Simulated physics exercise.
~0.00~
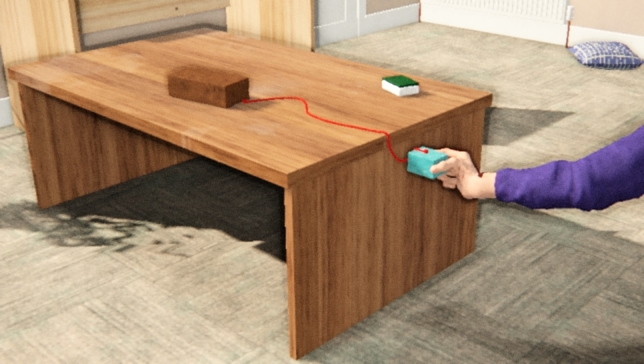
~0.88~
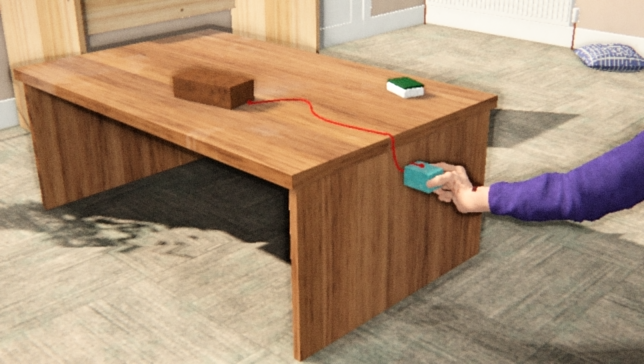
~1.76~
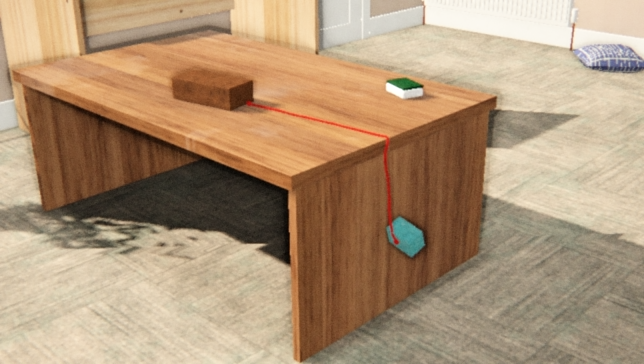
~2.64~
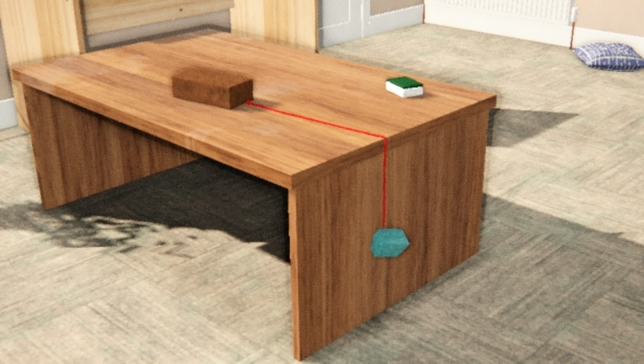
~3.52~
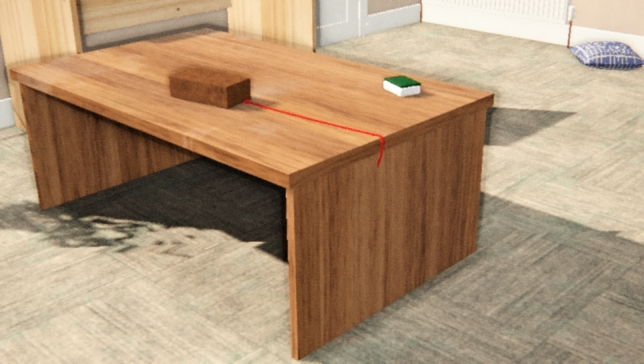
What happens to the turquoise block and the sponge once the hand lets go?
The turquoise block drops a little way and hangs in the air from its string below the desk edge. The sponge stays where it is on the desk.
